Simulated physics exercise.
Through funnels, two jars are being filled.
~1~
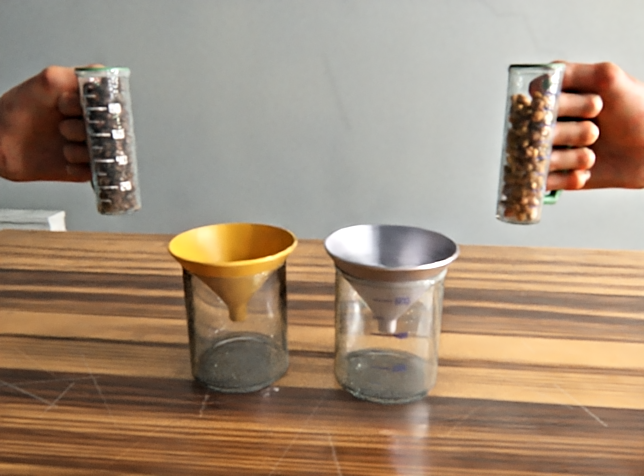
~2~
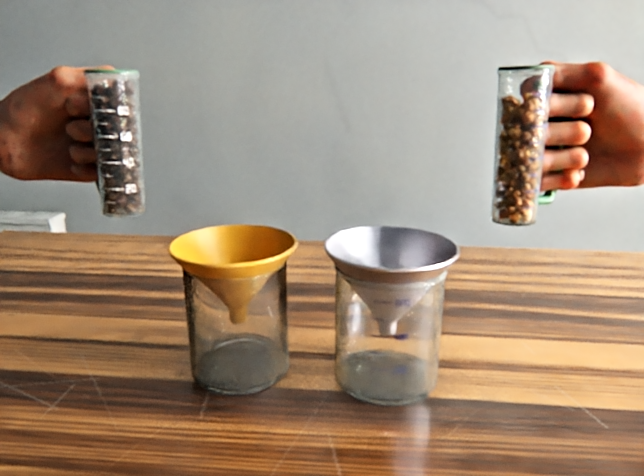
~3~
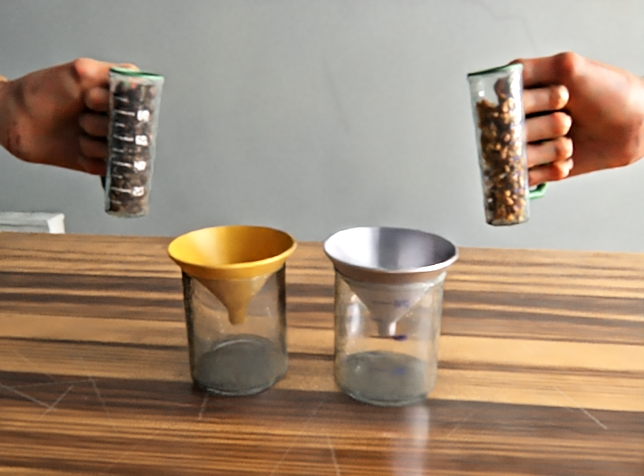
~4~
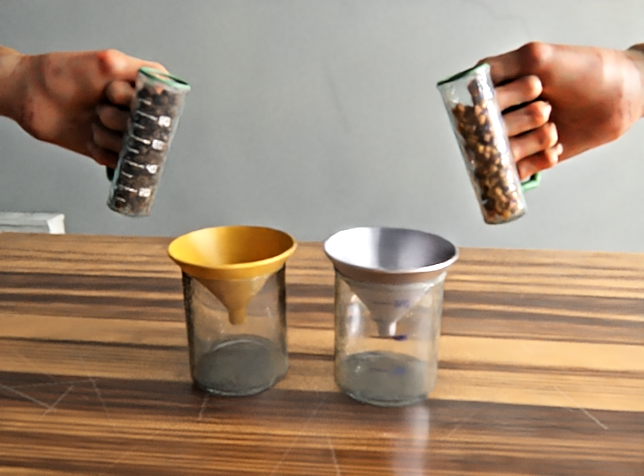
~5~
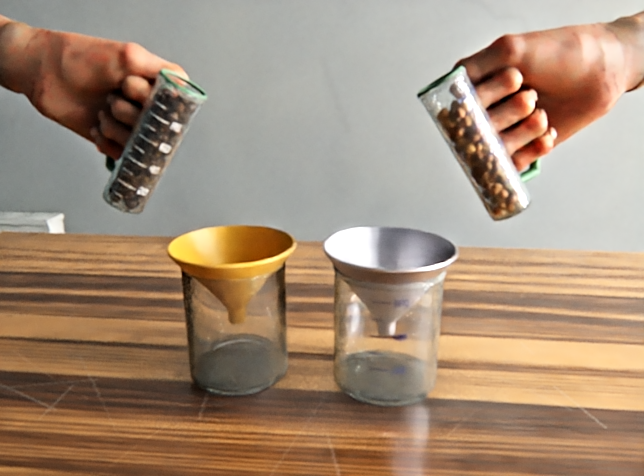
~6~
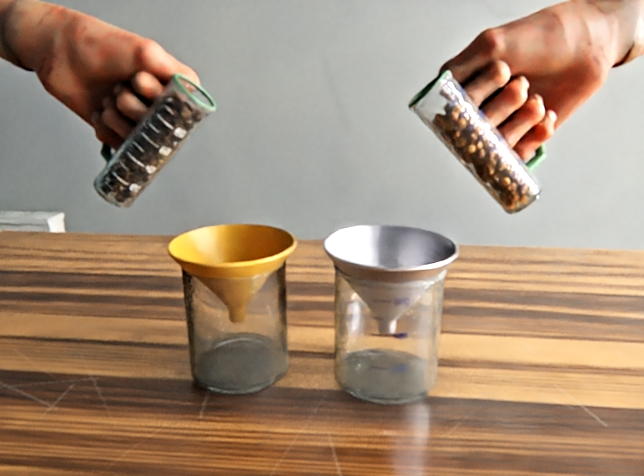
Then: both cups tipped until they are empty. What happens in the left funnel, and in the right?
My prediction: Left funnel: Obstructed, right: Obstructed.
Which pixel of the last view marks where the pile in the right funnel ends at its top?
Roughly (360, 272).
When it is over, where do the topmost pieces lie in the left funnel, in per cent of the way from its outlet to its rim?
About 80 %.
Then, 0.26 s after the last picture, left, all still in the cup; right, all still in the cup.
Then, 0.59 s after the last picture, left, nearly all still in the cup, a stray few in or over the funnel; right, all still in the cup.
Then, 0.94 s after the last picture, left, most still in the cup, about a quarter in or over the funnel, a stray few down in the jar; right, nearly all still in the cup, a small part in or over the funnel.
At rest, left, nearly all stuck in the funnel, a stray few down in the jar; right, nearly all stuck in the funnel, a stray few down in the jar.
